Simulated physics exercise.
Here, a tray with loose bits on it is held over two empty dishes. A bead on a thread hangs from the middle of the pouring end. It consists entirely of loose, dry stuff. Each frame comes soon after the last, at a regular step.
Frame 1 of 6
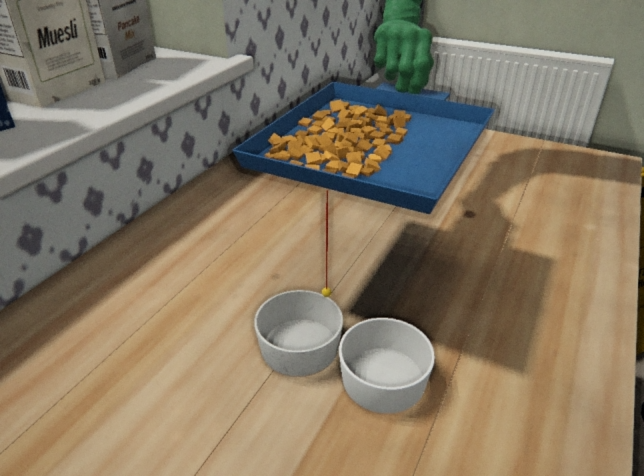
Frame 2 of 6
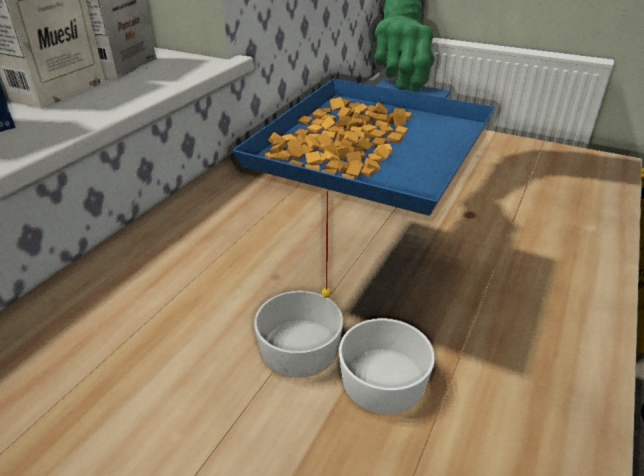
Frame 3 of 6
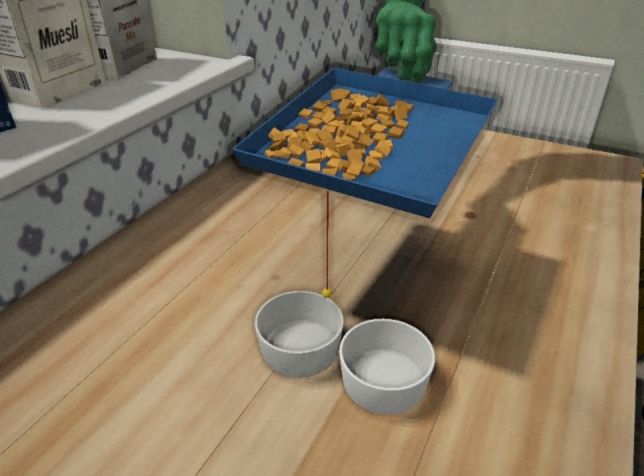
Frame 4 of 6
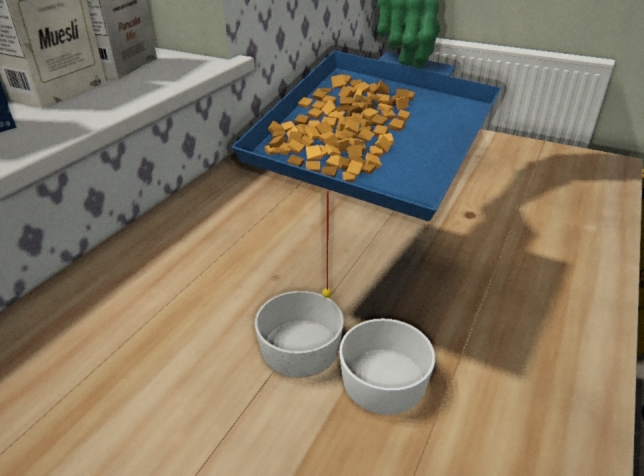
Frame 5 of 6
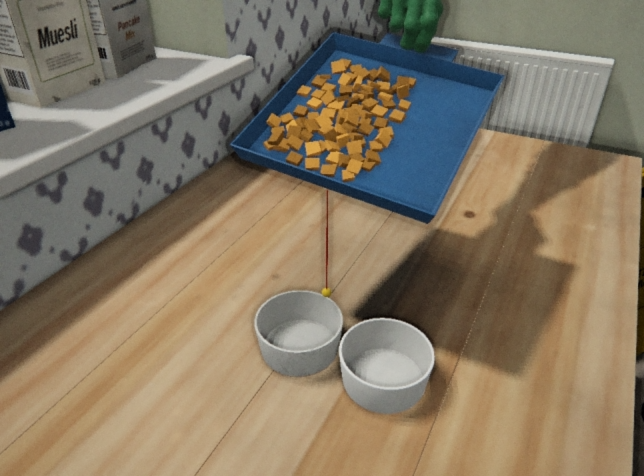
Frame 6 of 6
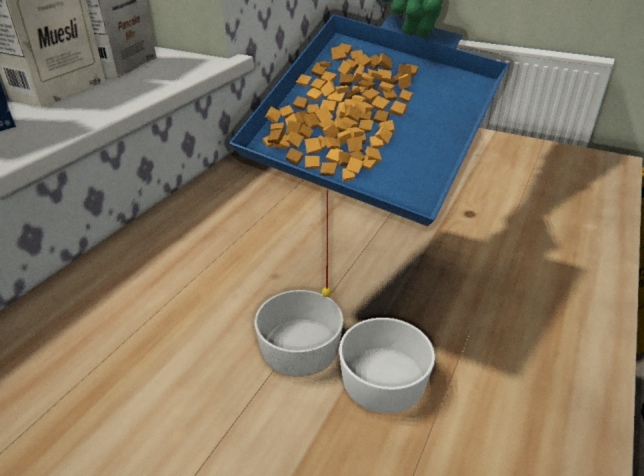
In the video, a green hand holds a blue tray of orange-brown cereal squares above two empty white bowls on a wooden table, then raises the far side, tilting the tray toward the bowls with its right front corner lowest.
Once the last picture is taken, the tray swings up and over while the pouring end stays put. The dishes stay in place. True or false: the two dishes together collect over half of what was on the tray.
True.
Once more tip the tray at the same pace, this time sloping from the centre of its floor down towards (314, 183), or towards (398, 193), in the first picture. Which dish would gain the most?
The left-side dish first and The right-side dish second.
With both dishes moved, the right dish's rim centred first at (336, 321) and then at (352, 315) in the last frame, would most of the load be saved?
Short of half, then Short of half.
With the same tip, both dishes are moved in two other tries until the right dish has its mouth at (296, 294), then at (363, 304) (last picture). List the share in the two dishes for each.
You'd get 0 in a hundred the first time and 10 in a hundred the second.
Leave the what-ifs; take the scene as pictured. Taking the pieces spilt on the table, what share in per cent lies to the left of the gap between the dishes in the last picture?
Left share: Close to 20 %.
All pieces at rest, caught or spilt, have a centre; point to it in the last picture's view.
Resting centre, last picture - approx. (387, 370).
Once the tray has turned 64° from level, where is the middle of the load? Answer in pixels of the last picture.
In the last view, the load is centred near (370, 175).
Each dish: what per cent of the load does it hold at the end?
In the left dish you'd find about 10 % of the load, and in the right dish about 70 %.
Soon after the last picture, tray tipped steeply; all on the tray.
A little later, tray tipped past a quarter turn; about a third on the tray; about a third in the right dish; a stray few in the left dish; a small part outside both; about a quarter in the air.
Later still, tray tipped past a quarter turn; about two thirds in the right dish; a small part in the left dish; about a quarter outside both.
At rest, tray tipped past a quarter turn; about two thirds in the right dish; a small part in the left dish; about a quarter outside both.
